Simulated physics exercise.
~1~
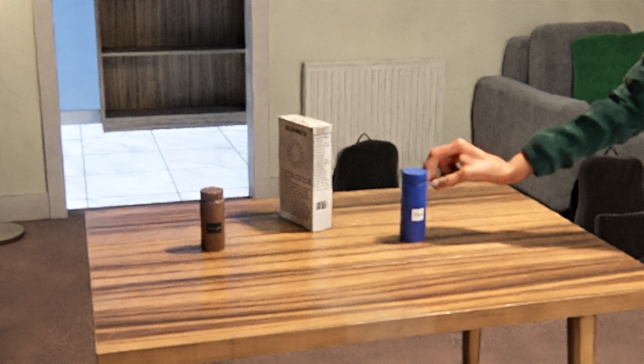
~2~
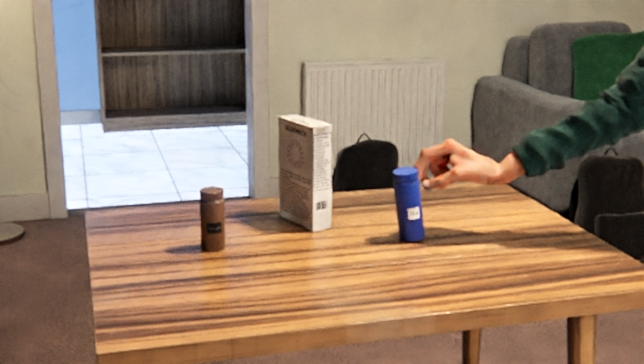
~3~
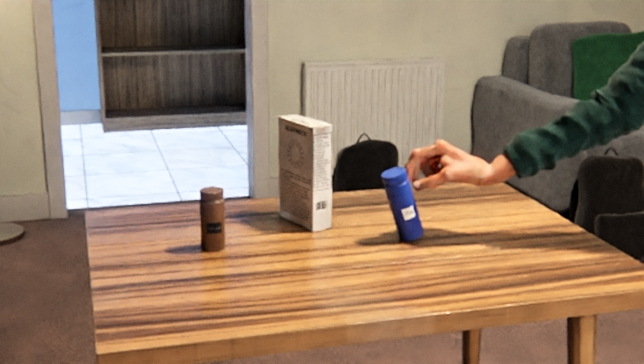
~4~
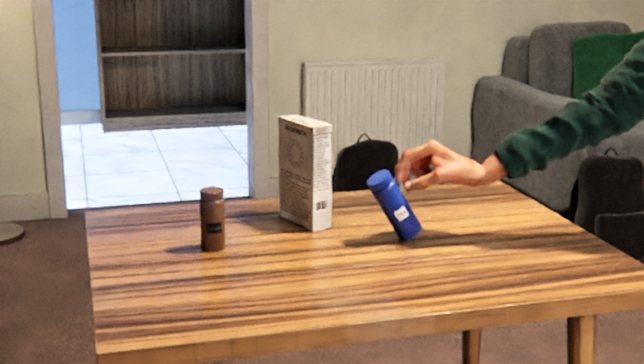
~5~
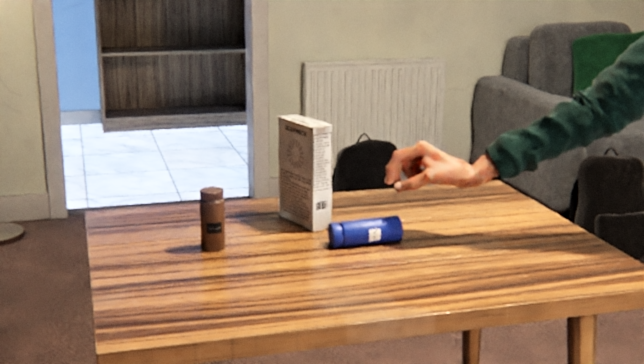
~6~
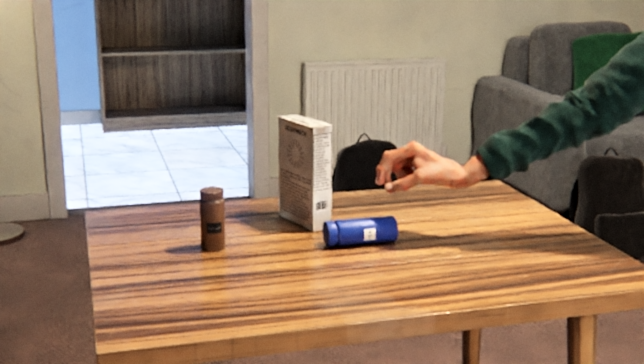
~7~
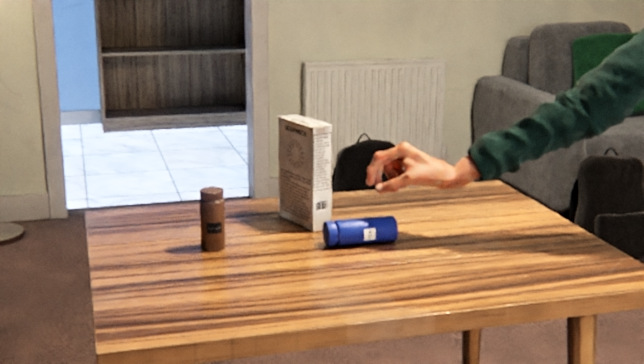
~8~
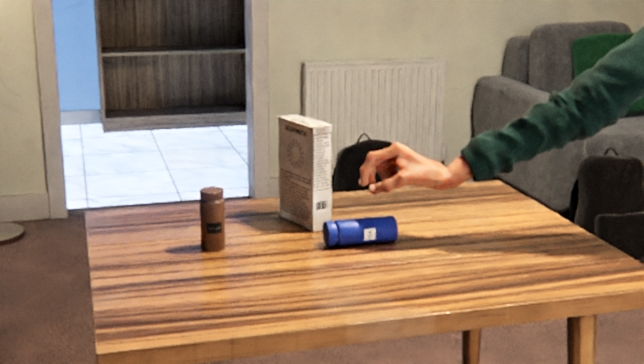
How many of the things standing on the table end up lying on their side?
One of the three ends up on its side, the blue shaker. The white packet and the brown shaker stay upright.
